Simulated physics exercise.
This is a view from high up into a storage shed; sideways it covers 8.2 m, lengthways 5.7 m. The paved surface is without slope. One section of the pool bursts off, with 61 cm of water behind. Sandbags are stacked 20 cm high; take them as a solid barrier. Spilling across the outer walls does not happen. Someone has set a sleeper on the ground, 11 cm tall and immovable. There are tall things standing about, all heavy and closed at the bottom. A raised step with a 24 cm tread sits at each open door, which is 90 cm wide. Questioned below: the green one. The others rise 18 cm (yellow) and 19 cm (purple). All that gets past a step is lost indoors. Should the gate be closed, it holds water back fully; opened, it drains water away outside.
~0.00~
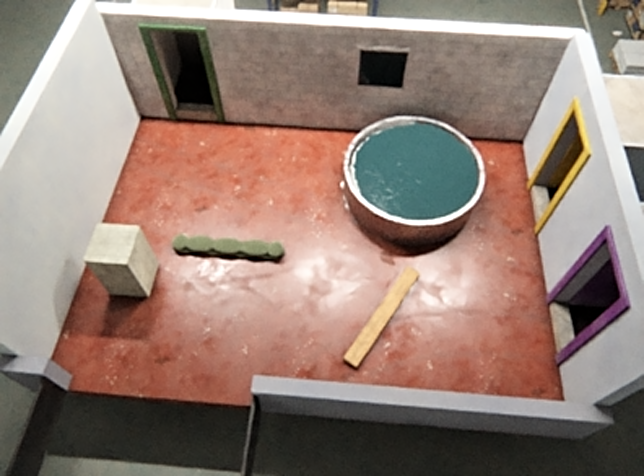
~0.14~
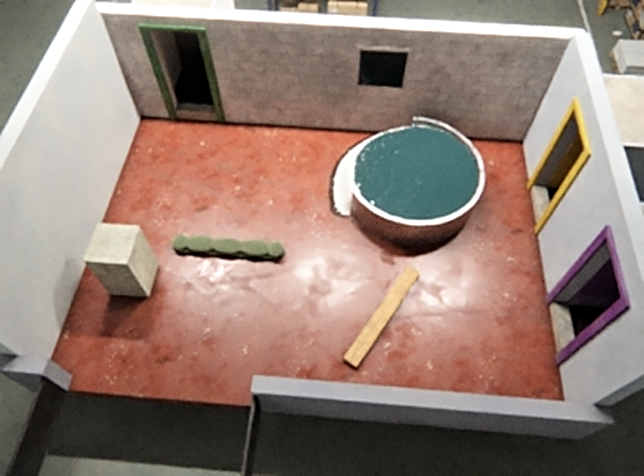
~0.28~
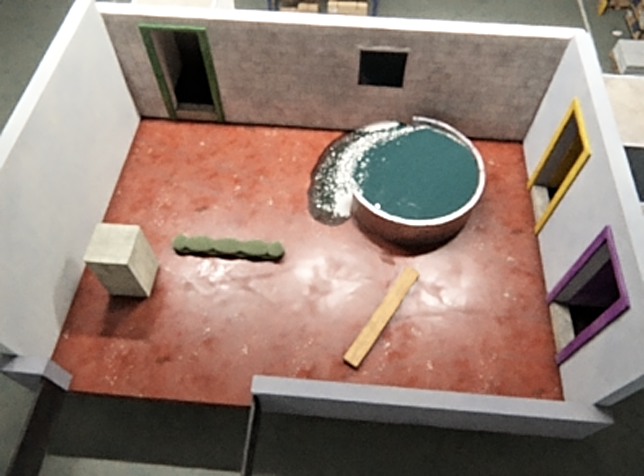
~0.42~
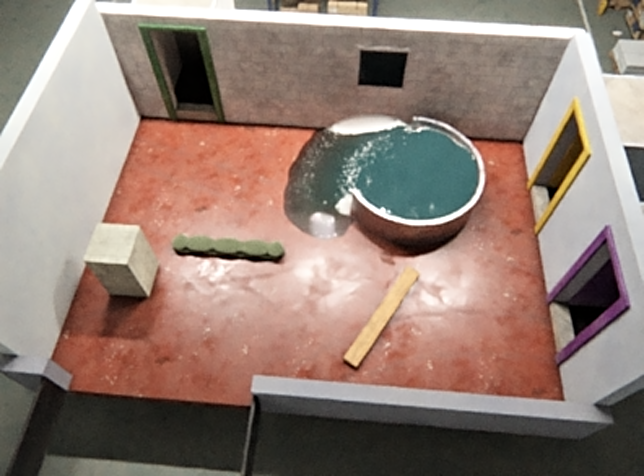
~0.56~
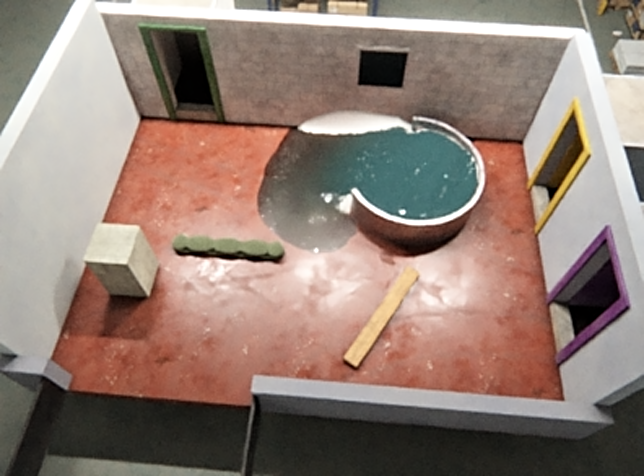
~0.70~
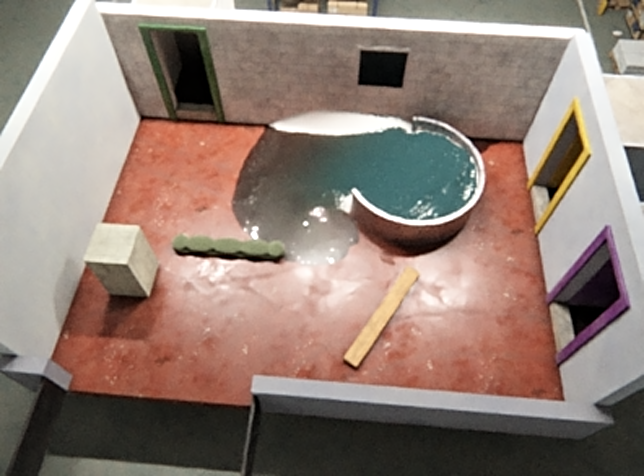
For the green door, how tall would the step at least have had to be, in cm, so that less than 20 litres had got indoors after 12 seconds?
It would need to be about 14 cm.
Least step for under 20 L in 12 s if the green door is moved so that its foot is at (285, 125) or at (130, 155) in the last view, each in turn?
13.5 and 30 cm.
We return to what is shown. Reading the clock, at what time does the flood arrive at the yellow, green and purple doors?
Yellow: 2.0 s; green: 1.1 s; purple: 4.5 s.
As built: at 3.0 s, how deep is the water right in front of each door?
Yellow door: 4 cm; green door: 10 cm; purple door: 0 cm.
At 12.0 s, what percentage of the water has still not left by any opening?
About 84 in every hundred.
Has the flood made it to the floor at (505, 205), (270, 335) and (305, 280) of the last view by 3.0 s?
Point 1: Awash; point 2: Bone dry; point 3: Bone dry.
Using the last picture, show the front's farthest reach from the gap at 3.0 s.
Around pixel (70, 310).
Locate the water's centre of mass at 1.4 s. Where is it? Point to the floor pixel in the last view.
(358, 176), roughly.
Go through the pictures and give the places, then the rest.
In the first picture, still water, 61 cm deep, in the pool at (414, 169); the green door at (188, 84) is dry.
In the second picture, the gap is at (357, 155), the front 0.3 m out at (336, 211); the back of the pool holds 61 cm.
In the third picture, the front is at (314, 212), 0.7 m from the gap at (357, 157); 1.7 m2 of floor is wet, 61 cm left at the back.
In the fourth picture, the gap is at (357, 158), the front 1.2 m out at (289, 210); the back of the pool holds 61 cm.
In the fifth picture, water pours out at (357, 158) and has run 1.7 m, to (262, 203); about 6 cm deep outside, 60 cm at the back.
In the sixth picture, the front is at (237, 204), 2.2 m from the gap at (357, 158); 6.7 m2 of floor is wet, 54 cm left at the back; 1.5 m in a straight line remain to the green door at (188, 84).
After 1.4 s water covers 30 % of the floor, deepest (38 cm) near (390, 136); 7 cm at the green door, 0 litres in over its 24 cm step.
After 3.0 s water covers 40 % of the floor, deepest (37 cm) near (147, 126); 10 cm at the green door, 0 litres in over its 24 cm step.
After 12.0 s water covers 95 % of the floor, deepest (10 cm) near (387, 297); 6 cm at the green door, 1 litre in over its 24 cm step.
At the green door as built, the water arrived by 1.1 s and peaked near 19 cm at 4.6 s.
With a step of 12.5 cm, 31 litres would have come in within the 12 s; with 17 cm, 9 litres. So under 20 litres takes about 14 cm.
